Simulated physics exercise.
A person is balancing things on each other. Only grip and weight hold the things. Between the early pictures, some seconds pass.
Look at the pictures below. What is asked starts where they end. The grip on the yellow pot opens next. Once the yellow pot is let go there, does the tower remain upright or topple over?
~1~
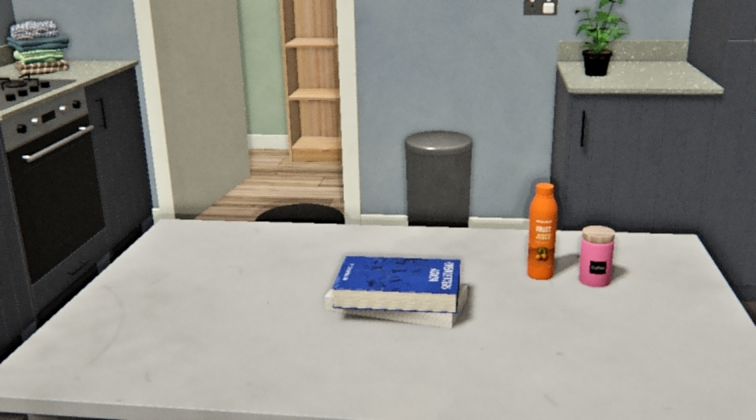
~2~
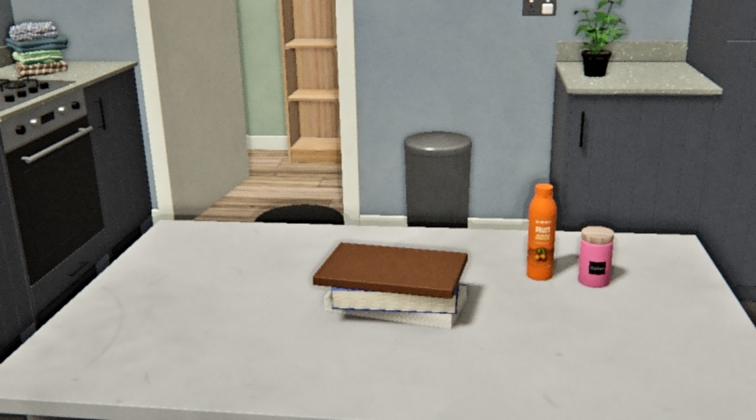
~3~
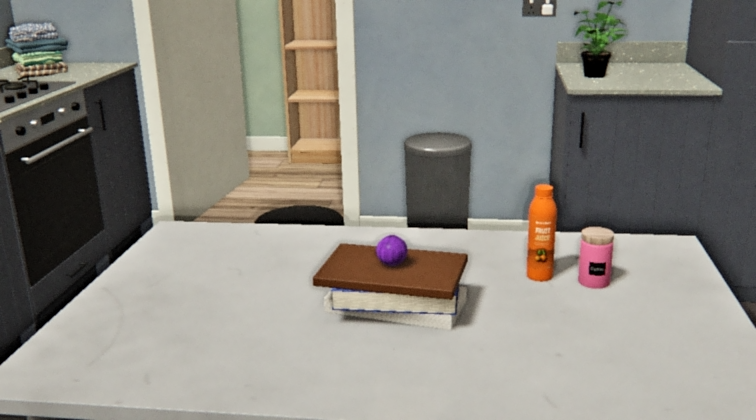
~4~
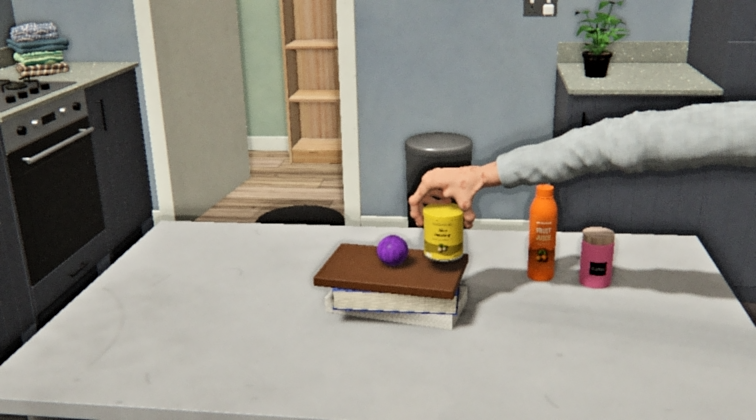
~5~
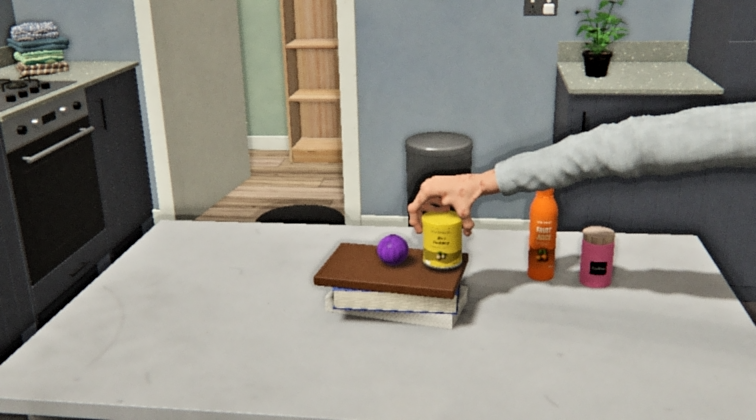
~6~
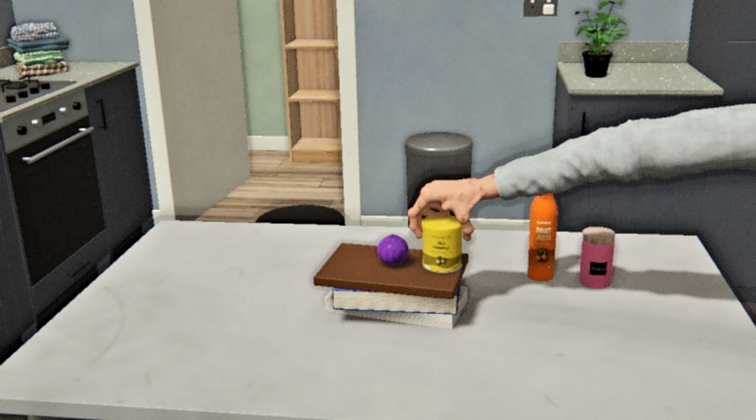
The pile bears the load.
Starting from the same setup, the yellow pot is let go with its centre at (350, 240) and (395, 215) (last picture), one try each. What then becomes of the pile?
First, it stays up; second, it loses its balance.
Then, 0.60 s on from there, no change.
Then, 1.60 s on from there, yellow pot resting near (443, 245).
In the end, all 7 unmoved. At the end, from the last picture's camera, yellow pot near (444, 246). The pile keeps its balance.
